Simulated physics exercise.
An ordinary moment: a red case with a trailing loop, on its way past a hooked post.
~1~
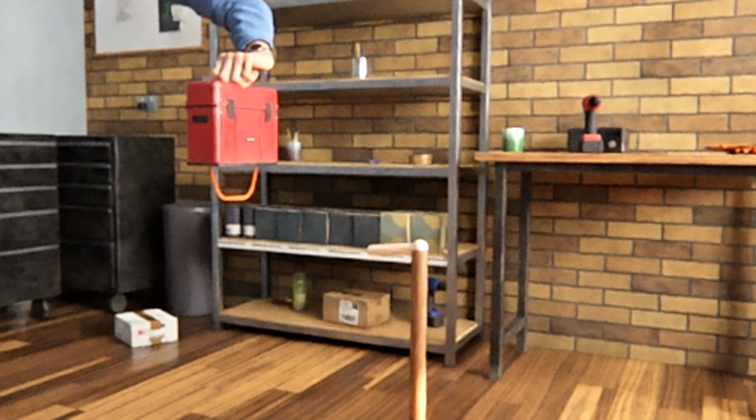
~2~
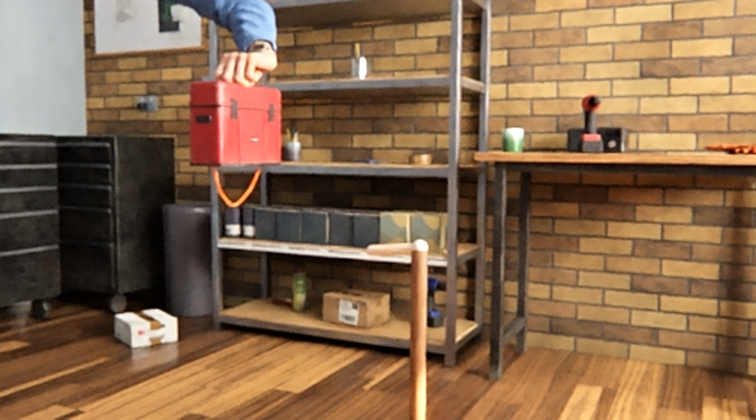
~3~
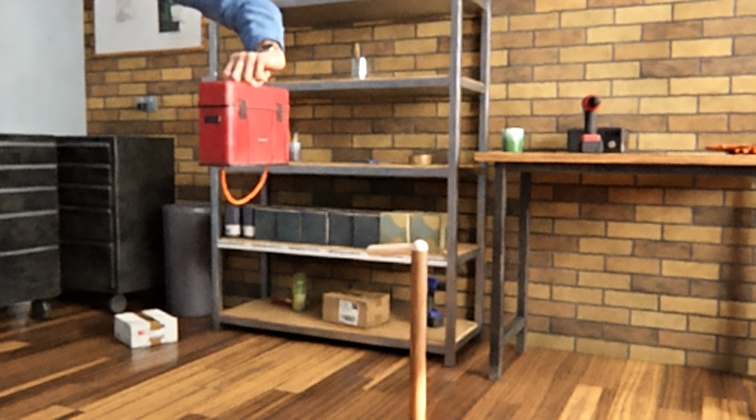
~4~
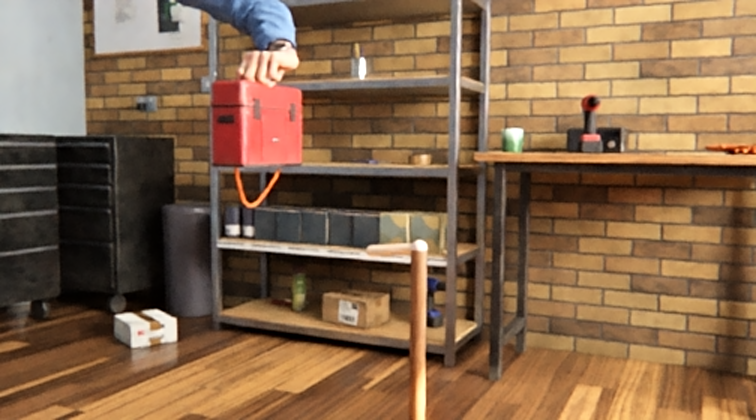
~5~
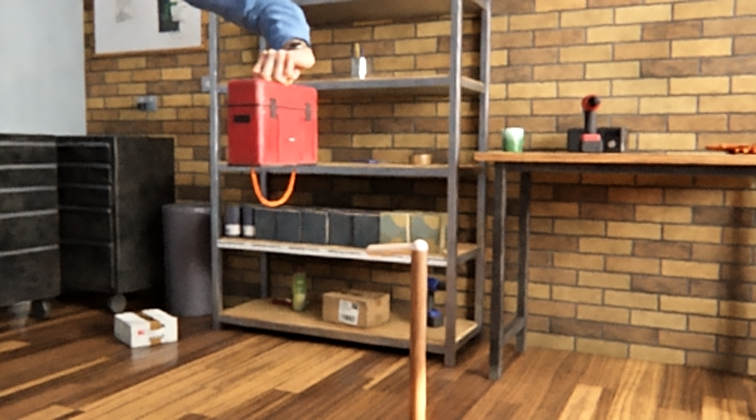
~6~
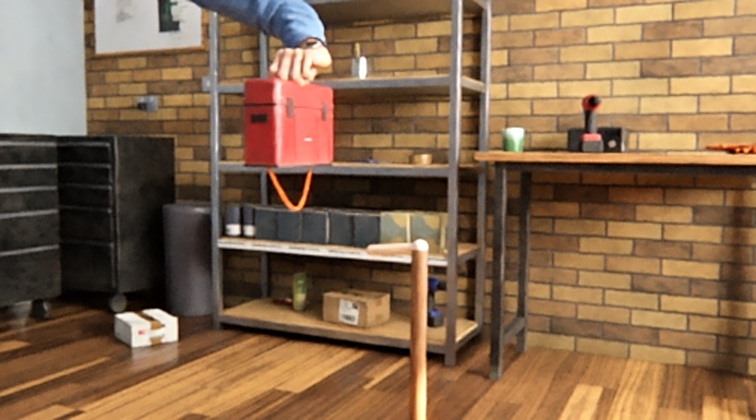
In the video, a hand holds a red case with an orange loop dangling beneath it and carries it steadily to the right in front of metal shelves, while an upright rod in the foreground stays still.
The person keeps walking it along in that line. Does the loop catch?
In the end the red case comes away clean.
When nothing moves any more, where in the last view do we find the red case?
Its middle is at (603, 122).
Then, 0.74 s past the final frame, case over the post near (419, 124).
Then, 1.40 s past the final frame, case past the post near (555, 123).
When it is over, case past the post near (603, 122). The red case passes clear.
